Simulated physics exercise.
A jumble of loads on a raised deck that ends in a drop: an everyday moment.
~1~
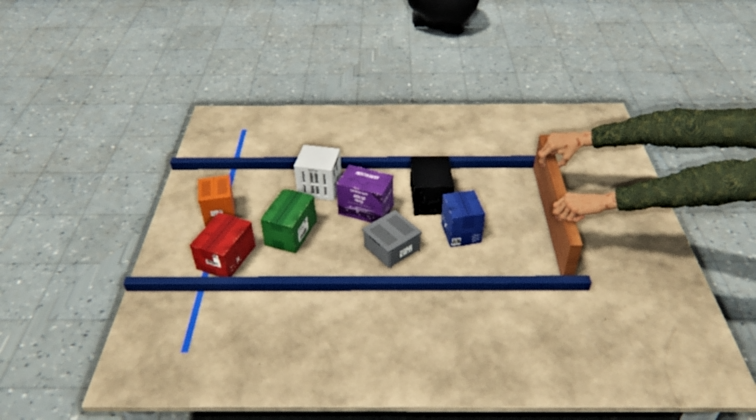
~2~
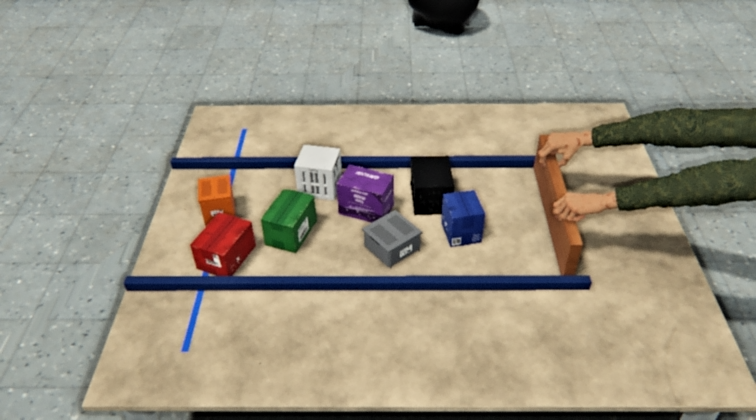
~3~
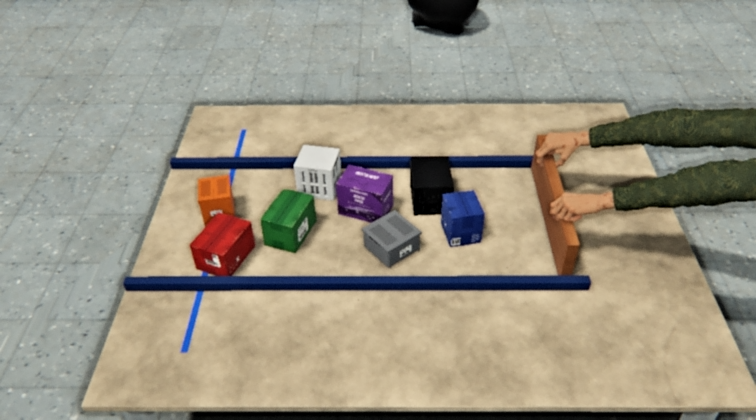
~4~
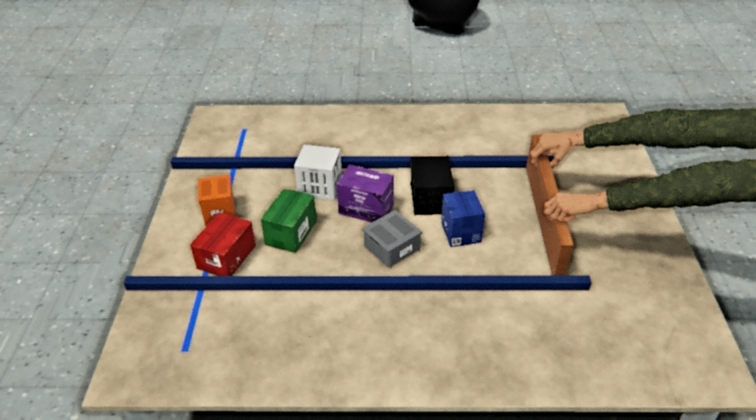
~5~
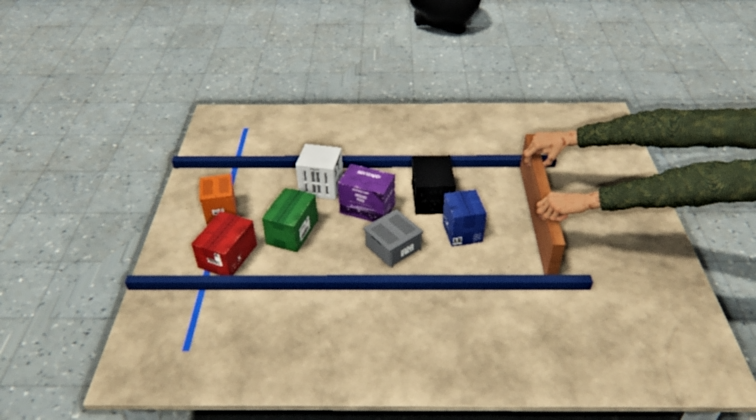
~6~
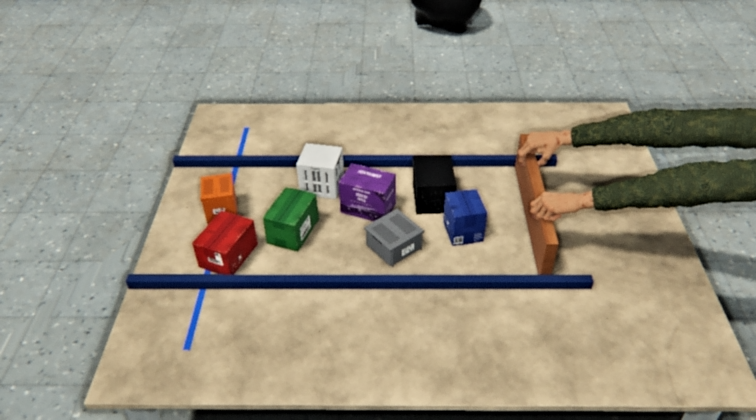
Two hands in camouflage sleeves slid an upright wooden plank slightly left between two blue rails on a table, while the eight colored boxes between the rails, some near a blue line, stayed put.
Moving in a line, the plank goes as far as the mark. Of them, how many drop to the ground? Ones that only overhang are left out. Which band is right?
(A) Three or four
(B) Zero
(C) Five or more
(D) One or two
Option D: One or two.
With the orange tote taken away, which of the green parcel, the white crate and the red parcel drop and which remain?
As for the green parcel, it keeps its place; the white crate keeps its place; the red parcel ends up below.
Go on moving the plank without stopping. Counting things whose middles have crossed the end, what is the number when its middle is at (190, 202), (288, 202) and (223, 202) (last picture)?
Going through the three positions, you'd get 5, 0 and 2.
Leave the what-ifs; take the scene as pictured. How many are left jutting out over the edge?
The number would be 3.
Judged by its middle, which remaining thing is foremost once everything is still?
Nearest at the end: The purple box.
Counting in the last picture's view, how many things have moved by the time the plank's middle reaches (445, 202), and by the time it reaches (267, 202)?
Counts: 3 / 8.
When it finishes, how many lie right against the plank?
The count in contact is 3.
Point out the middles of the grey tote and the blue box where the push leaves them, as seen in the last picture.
The grey tote ends at (187, 256) and the blue box at (200, 216).
Soon after, none off yet; orange tote at rest near (219, 199); red parcel at rest near (226, 244); green parcel at rest near (292, 219).
Then, none off yet; orange tote at rest near (219, 199); red parcel moved a little near (219, 245); green parcel moved a little near (267, 227).
By the end, the number that fall off is one or two; fallen, red parcel and orange tote.
